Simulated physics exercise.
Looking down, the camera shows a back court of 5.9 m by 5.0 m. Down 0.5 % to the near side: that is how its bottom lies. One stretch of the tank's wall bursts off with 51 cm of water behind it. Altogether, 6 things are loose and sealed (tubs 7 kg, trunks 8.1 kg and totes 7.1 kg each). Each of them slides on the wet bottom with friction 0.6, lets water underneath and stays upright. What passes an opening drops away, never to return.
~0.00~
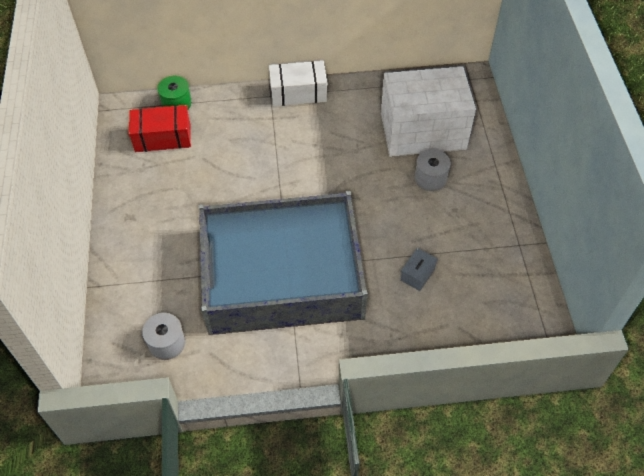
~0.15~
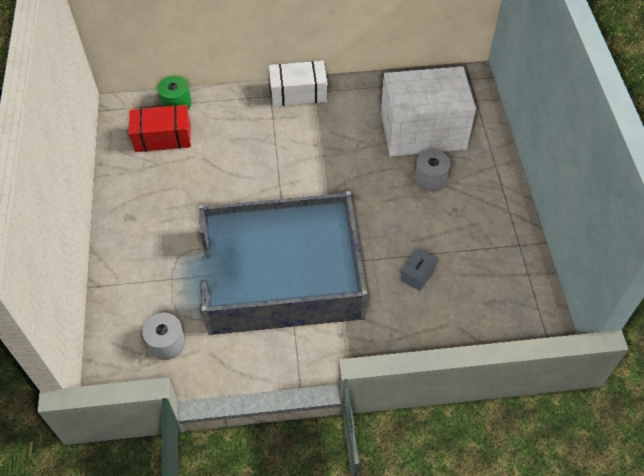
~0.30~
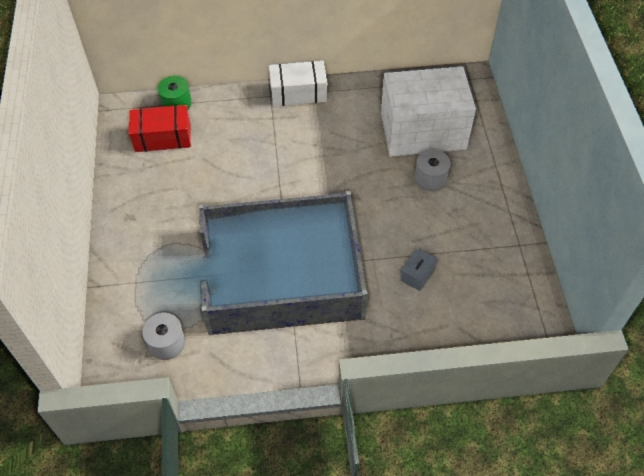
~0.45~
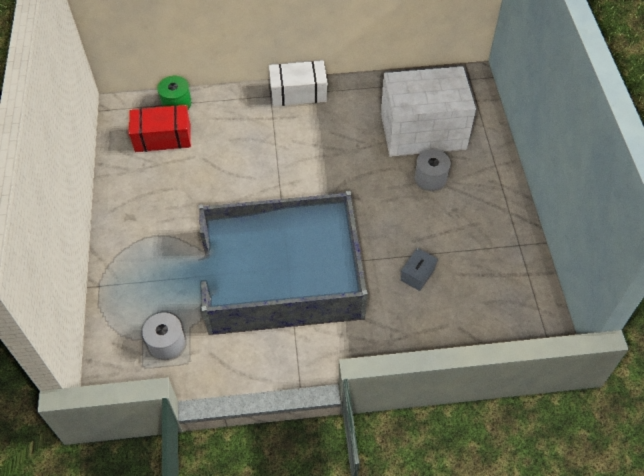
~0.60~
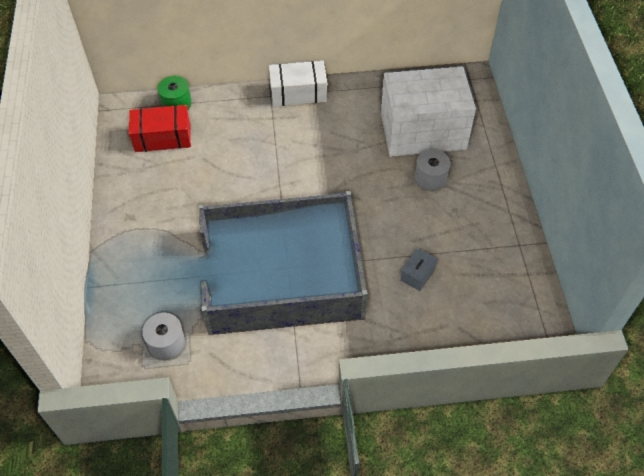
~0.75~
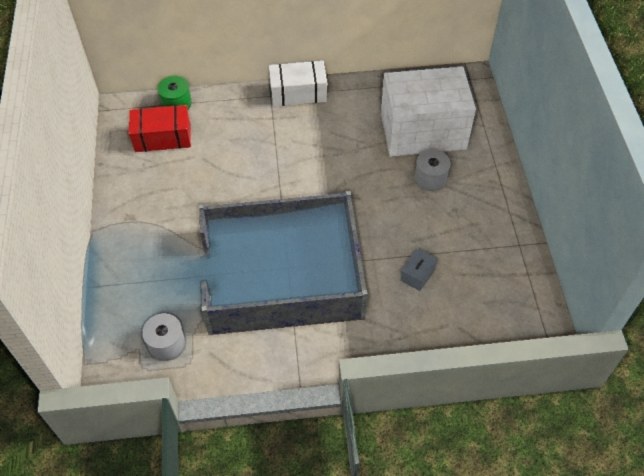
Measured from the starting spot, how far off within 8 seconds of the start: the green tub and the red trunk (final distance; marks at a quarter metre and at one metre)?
In the end green tub: Large shift, red trunk: Large shift.
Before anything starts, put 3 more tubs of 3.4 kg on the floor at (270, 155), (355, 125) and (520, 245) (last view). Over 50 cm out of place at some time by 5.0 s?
In the order listed: Behind the line; behind the line; behind the line.
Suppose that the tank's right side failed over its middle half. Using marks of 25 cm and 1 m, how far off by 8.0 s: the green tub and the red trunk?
Outcome - green tub: No real movement, red trunk: No real movement.
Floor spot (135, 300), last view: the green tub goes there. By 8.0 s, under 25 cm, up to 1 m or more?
By that time it is swept a long way.
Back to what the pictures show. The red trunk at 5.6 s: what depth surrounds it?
Around 3 cm.
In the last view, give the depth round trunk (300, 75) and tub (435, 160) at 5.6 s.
Around 3 cm and 0 cm.
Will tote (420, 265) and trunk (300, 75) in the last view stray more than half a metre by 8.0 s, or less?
First one stayed inside, second one went too far.
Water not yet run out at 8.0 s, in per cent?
Remaining: Approx. 90 per cent.
After 1.6 s the green tub is near (173, 87), 0.0 m from its start, aground; the red trunk is near (158, 119), 0.0 m from its start, aground; 0 of 6 are out; 0 afloat.
After 3.6 s the green tub is near (216, 78), 0.6 m from its start, afloat; the red trunk is near (191, 94), 0.6 m from its start, afloat; 0 of 6 are out; 3 afloat.
After 5.6 s the green tub is near (327, 82), 2.2 m from its start, aground; the red trunk is near (320, 123), 2.2 m from its start, afloat; 0 of 6 are out; 2 afloat.
After 8.0 s the green tub is near (364, 88), 2.7 m from its start, afloat; the red trunk is near (385, 197), 3.4 m from its start, afloat; 0 of 6 are out; 4 afloat.
